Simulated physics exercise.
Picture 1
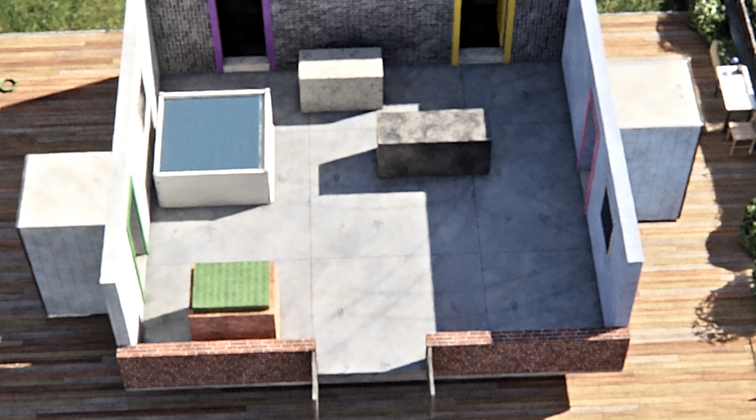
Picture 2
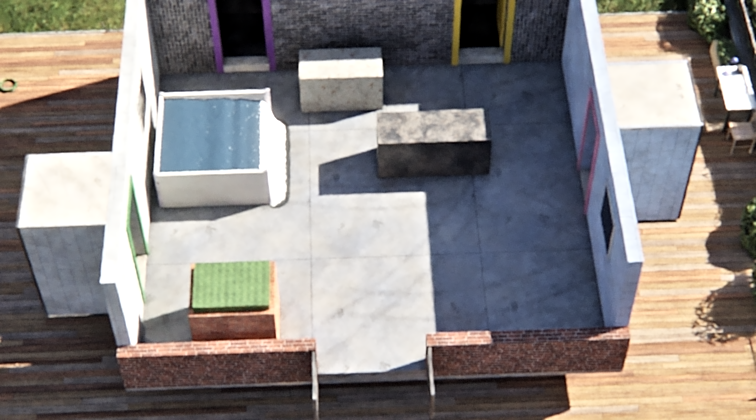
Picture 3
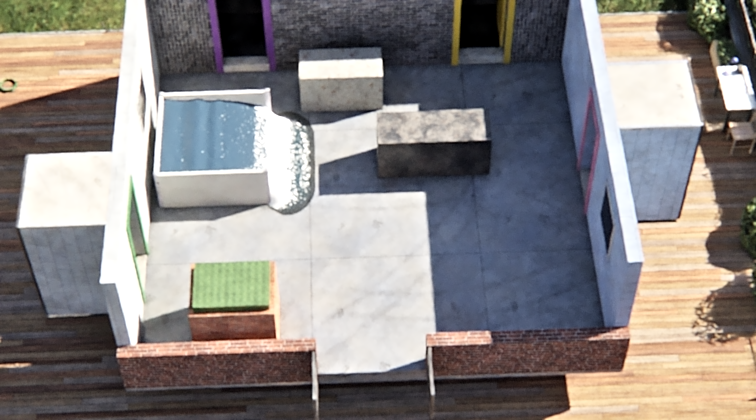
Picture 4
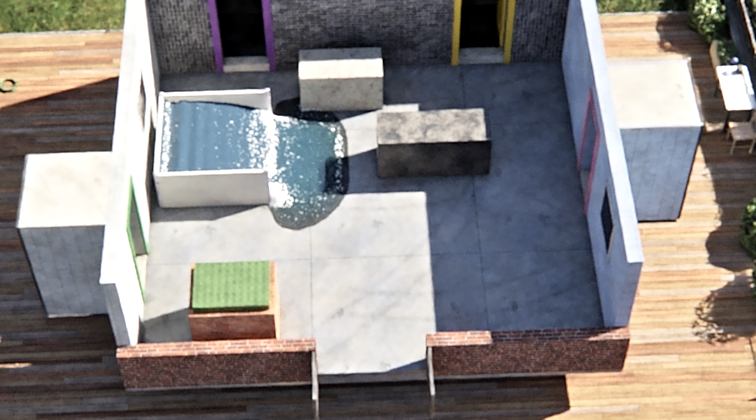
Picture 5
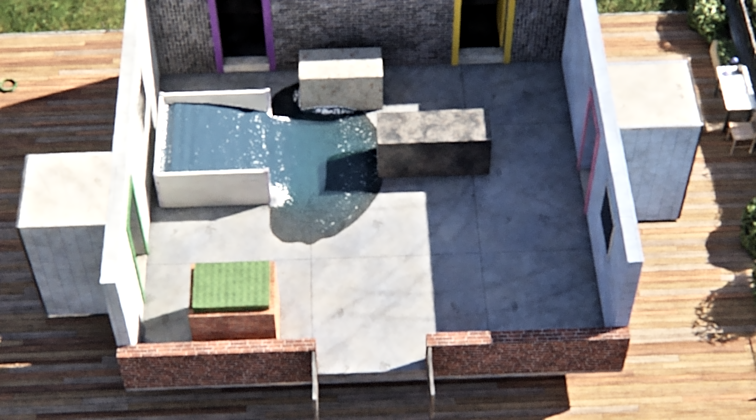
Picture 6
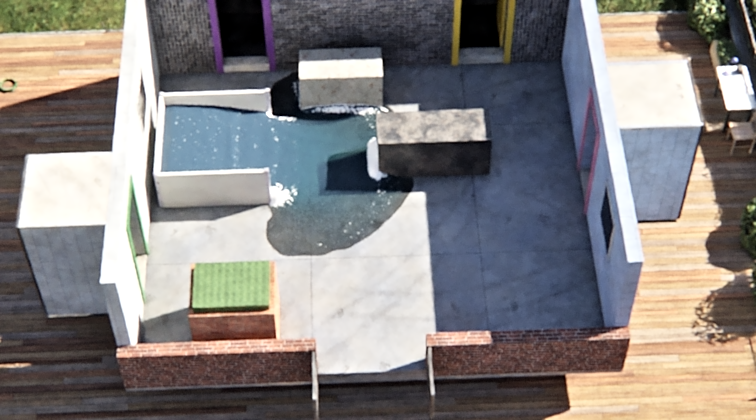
At first, water lies still in an open white-walled tank at the left of a walled grey court. The tank's right side vanishes and water pours out rightward, foaming across the floor. It spreads around the pale block and against the dark block, while the level in the tank drops.
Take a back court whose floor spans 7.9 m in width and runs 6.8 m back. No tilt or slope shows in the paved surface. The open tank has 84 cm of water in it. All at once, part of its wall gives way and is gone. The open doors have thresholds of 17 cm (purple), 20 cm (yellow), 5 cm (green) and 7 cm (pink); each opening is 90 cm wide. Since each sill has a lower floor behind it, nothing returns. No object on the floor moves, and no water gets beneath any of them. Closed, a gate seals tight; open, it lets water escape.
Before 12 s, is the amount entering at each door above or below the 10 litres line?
One by one: At the purple door the total will be lower than the limit; at the yellow door the total will be lower than the limit; at the green door the total will be higher than the limit; at the pink door the total will be higher than the limit.
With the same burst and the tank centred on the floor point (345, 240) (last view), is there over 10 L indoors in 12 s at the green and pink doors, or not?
Well, green ends up inside the mark and pink ends up beyond the mark.
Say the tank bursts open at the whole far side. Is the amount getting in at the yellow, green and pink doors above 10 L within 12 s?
So yellow ends up short of it, green short of it, pink short of it.
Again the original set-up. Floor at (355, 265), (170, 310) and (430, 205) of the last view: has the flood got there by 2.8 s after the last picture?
Soaked, untouched, soaked.
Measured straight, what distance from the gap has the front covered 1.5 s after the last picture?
Around 6.4 metres.
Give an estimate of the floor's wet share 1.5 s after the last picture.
Near 60 per cent is wet.
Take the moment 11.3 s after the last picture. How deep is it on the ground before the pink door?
It averages close to 5.5 centimetres.
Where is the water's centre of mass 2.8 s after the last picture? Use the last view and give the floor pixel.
I'd say somewhere around (420, 182).
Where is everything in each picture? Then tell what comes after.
The first picture shows still water, 84 cm deep, in the open tank at (213, 135).
In the second picture, water pours out at (268, 153) and has run 1.0 m, to (273, 205); typically 10 cm deep outside, 84 cm at the open tank's back.
In the third picture, the front is at (293, 210), 1.2 m from the gap at (268, 154); 1.5 m2 of floor is under water; 83 cm left at the back of the open tank.
In the fourth picture, the front is at (327, 112), 1.6 m from the gap at (268, 155); 3.4 m2 of floor is under water; 76 cm left at the back of the open tank.
In the fifth picture, water pours out at (268, 156) and has run 2.1 m, to (358, 111); typically 10 cm deep outside, 71 cm at the open tank's back.
In the sixth picture, water pours out at (268, 156) and has run 2.7 m, to a hidden place; typically 9 cm deep outside, 70 cm at the open tank's back.
Then, 0.7 s after the last picture water covers 35 % of the floor and is deepest (50 cm) near (367, 162); purple door 2 cm at the sill, 0 L in, yellow door not reached, green door not reached, pink door not reached.
Then, 1.5 s after the last picture water covers 60 % of the floor and is deepest (42 cm) near (555, 64); purple door 3 cm at the sill, 0 L in, yellow door 18 cm at the sill, 0 L in, green door not reached, pink door 6 cm at the sill, 1 L in.
Then, 2.8 s after the last picture water covers 65 % of the floor and is deepest (31 cm) near (587, 333); purple door 2 cm at the sill, 0 L in, yellow door 10 cm at the sill, 0 L in, green door not reached, pink door 11 cm at the sill, 15 L in.
Then, 6.3 s after the last picture water covers 80 % of the floor and is deepest (14 cm) near (590, 351); purple door 5 cm at the sill, 0 L in, yellow door 8 cm at the sill, 0 L in, green door not reached, pink door 8 cm at the sill, 27 L in.
Then, 11.3 s after the last picture water covers 100 % of the floor and is deepest (11 cm) near (150, 215); purple door 7 cm at the sill, 0 L in, yellow door 4 cm at the sill, 0 L in, green door 10 cm at the sill, 23 L in, pink door 5 cm at the sill, 34 L in.
